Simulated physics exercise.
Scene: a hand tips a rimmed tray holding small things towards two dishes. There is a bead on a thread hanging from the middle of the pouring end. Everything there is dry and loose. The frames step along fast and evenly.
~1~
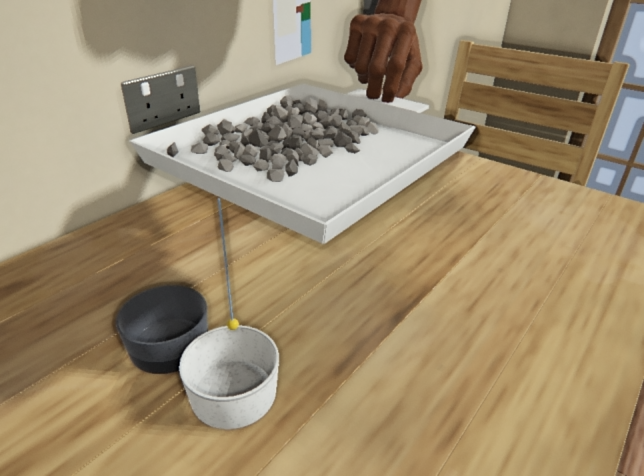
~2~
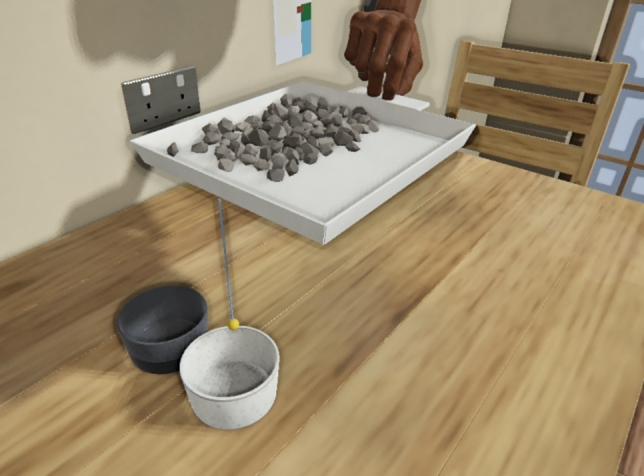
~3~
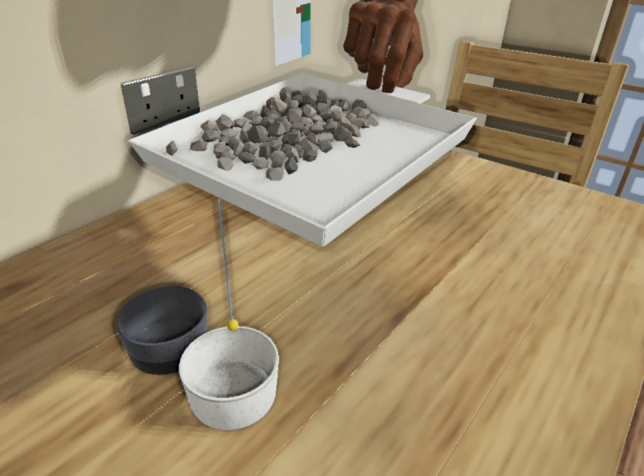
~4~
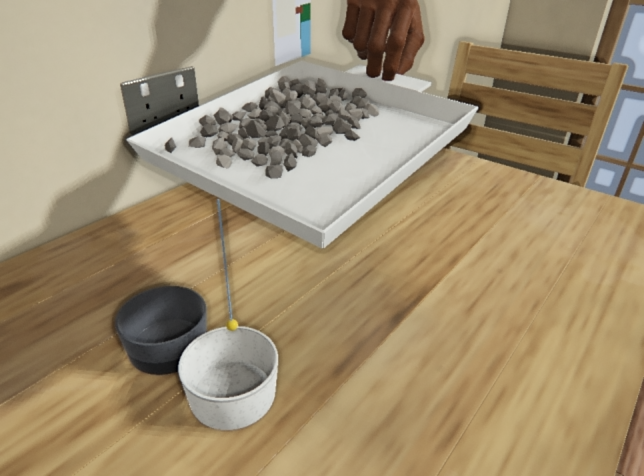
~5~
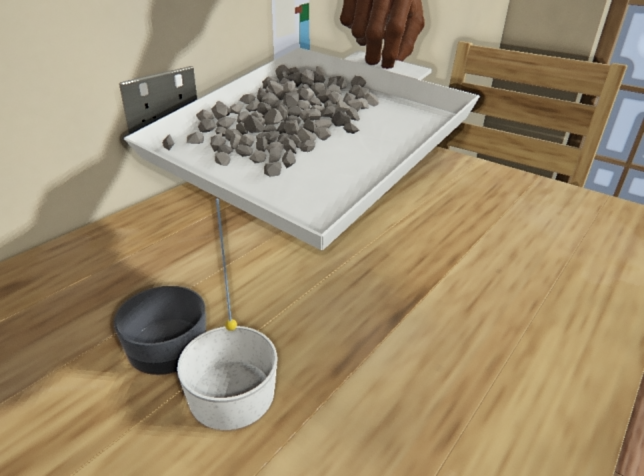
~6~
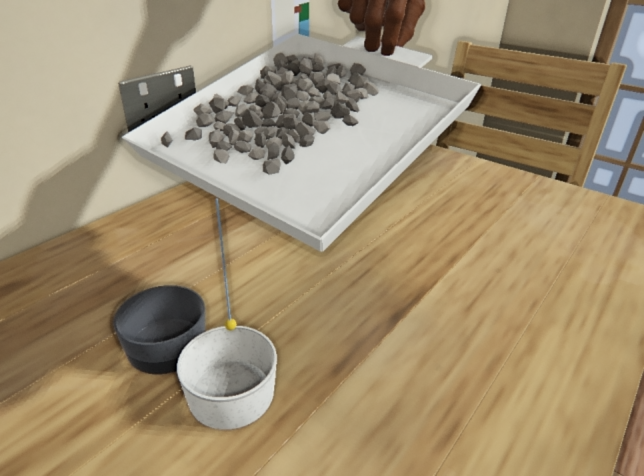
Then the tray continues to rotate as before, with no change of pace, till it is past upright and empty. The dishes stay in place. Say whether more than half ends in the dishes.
The dishes will fail to catch most of it.
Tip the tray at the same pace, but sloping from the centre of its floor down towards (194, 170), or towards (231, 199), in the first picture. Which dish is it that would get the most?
Outcome by order - one: Left side; two: Right side.
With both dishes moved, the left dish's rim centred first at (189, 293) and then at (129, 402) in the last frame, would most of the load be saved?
The first place gets a lesser share, the second a lesser share.
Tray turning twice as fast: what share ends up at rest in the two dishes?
Close to 10 in a hundred.
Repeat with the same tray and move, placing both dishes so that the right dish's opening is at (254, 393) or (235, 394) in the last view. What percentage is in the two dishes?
60, then 60 %.
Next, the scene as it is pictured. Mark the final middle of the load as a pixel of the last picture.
The centre settles at about (232, 438).
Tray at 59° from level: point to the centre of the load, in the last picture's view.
Around (246, 181).
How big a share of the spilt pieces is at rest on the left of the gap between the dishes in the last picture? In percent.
40 per cent, about.
Just after the last frame, tray tipped steeply; almost all on the tray; about a tenth in the air.
A moment on, tray tipped right over; roughly half on the tray; about a tenth in the right dish; roughly a quarter outside both; roughly a quarter in the air.
Further on, tray tipped past a quarter turn; roughly a quarter in the right dish; the larger part outside both.
When it is over, tray tipped past a quarter turn; roughly a quarter in the right dish; not one in the left dish; the larger part outside both.
